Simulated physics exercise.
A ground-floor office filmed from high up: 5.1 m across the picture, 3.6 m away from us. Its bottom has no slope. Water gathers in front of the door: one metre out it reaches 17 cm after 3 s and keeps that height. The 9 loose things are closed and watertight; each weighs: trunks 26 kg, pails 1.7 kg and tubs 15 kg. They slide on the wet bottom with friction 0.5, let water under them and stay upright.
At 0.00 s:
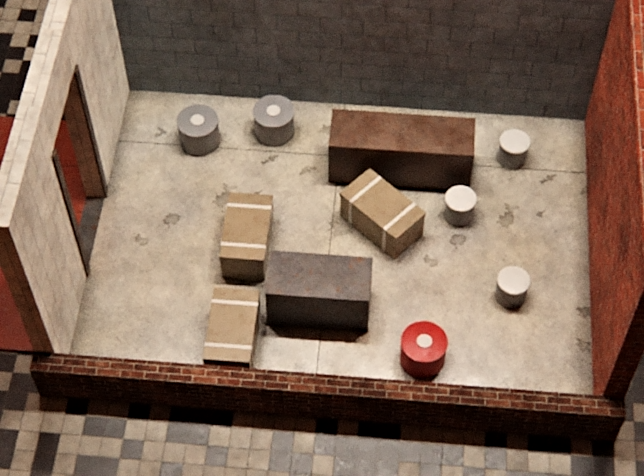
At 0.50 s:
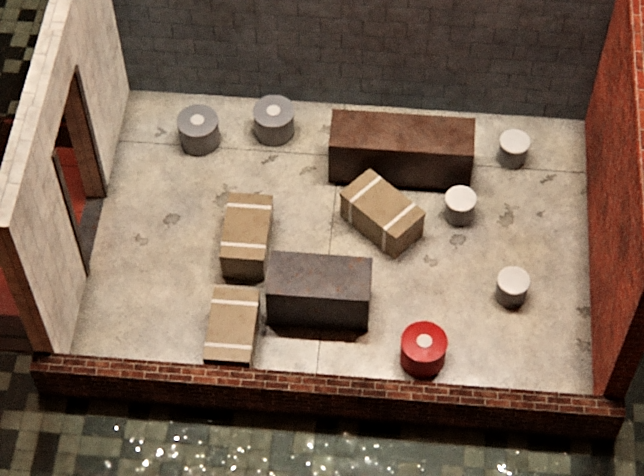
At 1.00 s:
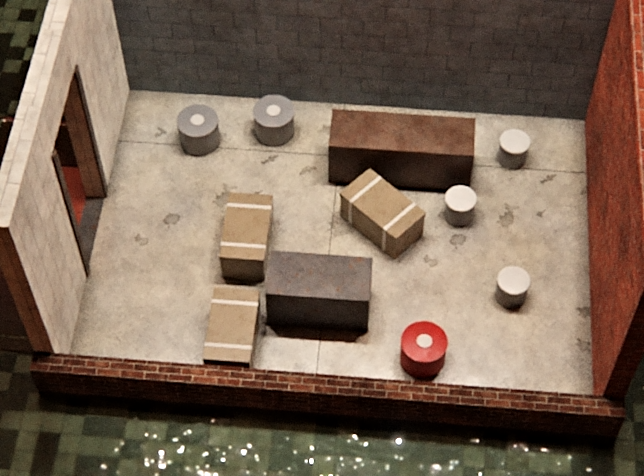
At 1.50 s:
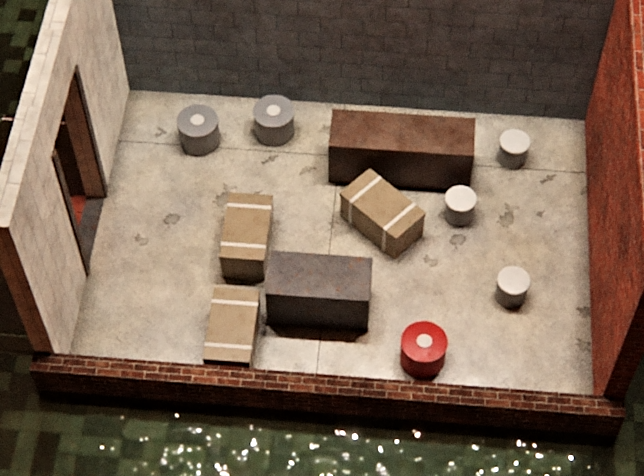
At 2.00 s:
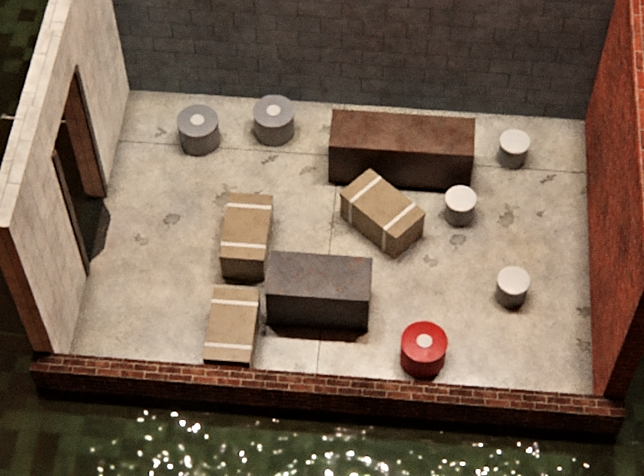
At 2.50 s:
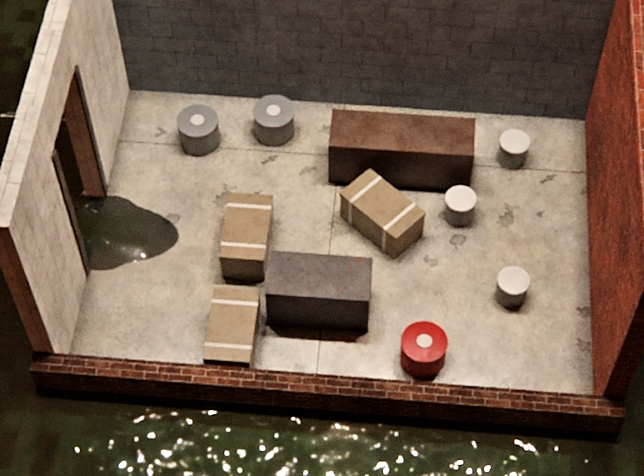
In a ground-floor office seen from above, boxes, pails and tubs stayed still while murky water covered the tiles outside, and then a dark puddle spread in through the doorway on the left.
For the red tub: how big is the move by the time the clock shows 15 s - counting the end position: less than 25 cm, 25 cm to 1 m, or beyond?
Red tub barely shifts.
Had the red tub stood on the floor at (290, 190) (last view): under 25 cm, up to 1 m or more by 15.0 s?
It ends far away.
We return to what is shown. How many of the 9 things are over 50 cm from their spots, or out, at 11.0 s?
By then 2.
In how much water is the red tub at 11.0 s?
About 2 cm.
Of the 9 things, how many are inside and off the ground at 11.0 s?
At that moment 2.
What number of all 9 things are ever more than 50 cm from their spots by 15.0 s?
I count 5.
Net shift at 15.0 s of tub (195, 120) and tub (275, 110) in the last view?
In turn: 0 cm, 0 cm.
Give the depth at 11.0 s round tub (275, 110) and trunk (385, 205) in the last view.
Roughly 7 and 5 cm.
After 3.5 s the red tub is near (424, 341), 0.0 m from its start, aground; 0 afloat.
After 6.8 s the red tub is near (424, 341), 0.0 m from its start, aground; 0 afloat.
After 11.0 s the red tub is near (424, 341), 0.0 m from its start, aground; 2 afloat.
After 15.0 s the red tub is near (424, 341), 0.0 m from its start, aground; 5 afloat.
